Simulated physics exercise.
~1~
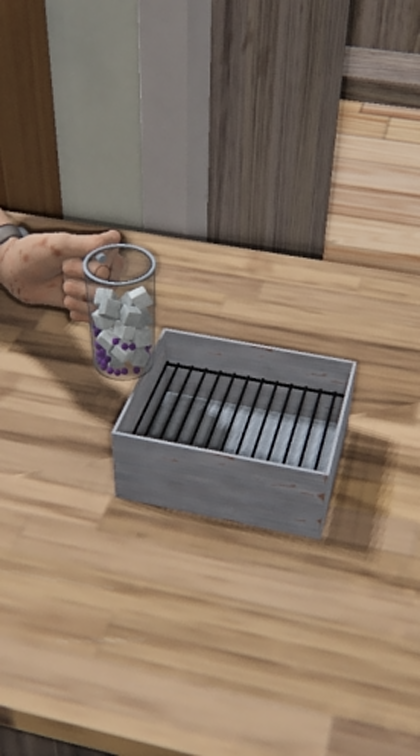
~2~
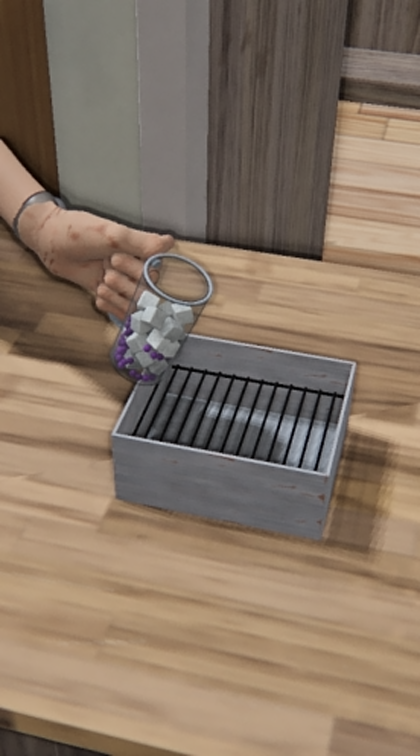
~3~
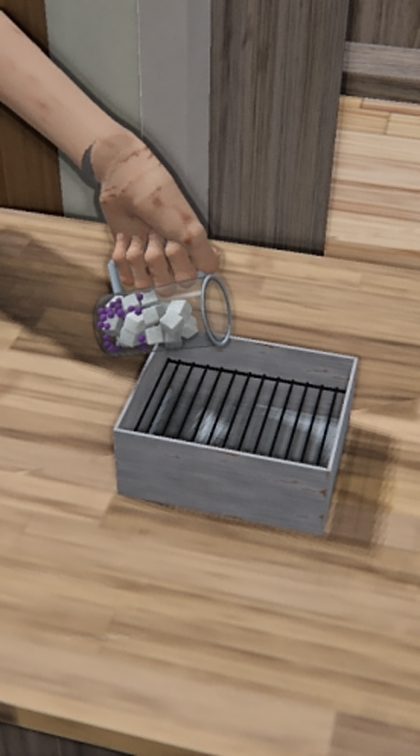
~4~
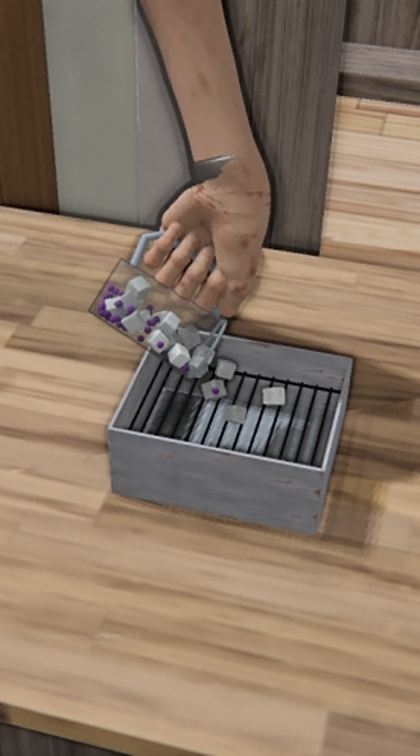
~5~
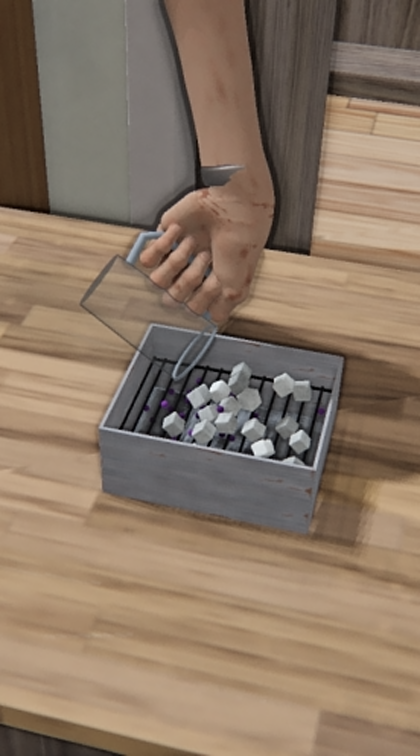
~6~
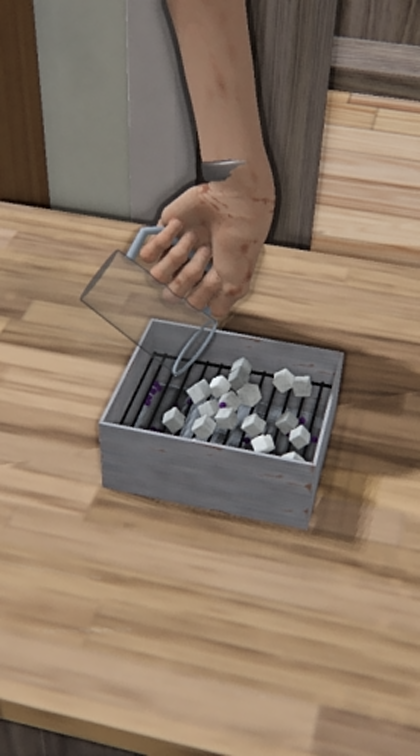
The clip shows a hand tilting a clear cup of white cubes and small purple beads over a gray box fitted with dark wires, emptying it; the white cubes end up resting on the wires, while nearly all the purple beads pass below.
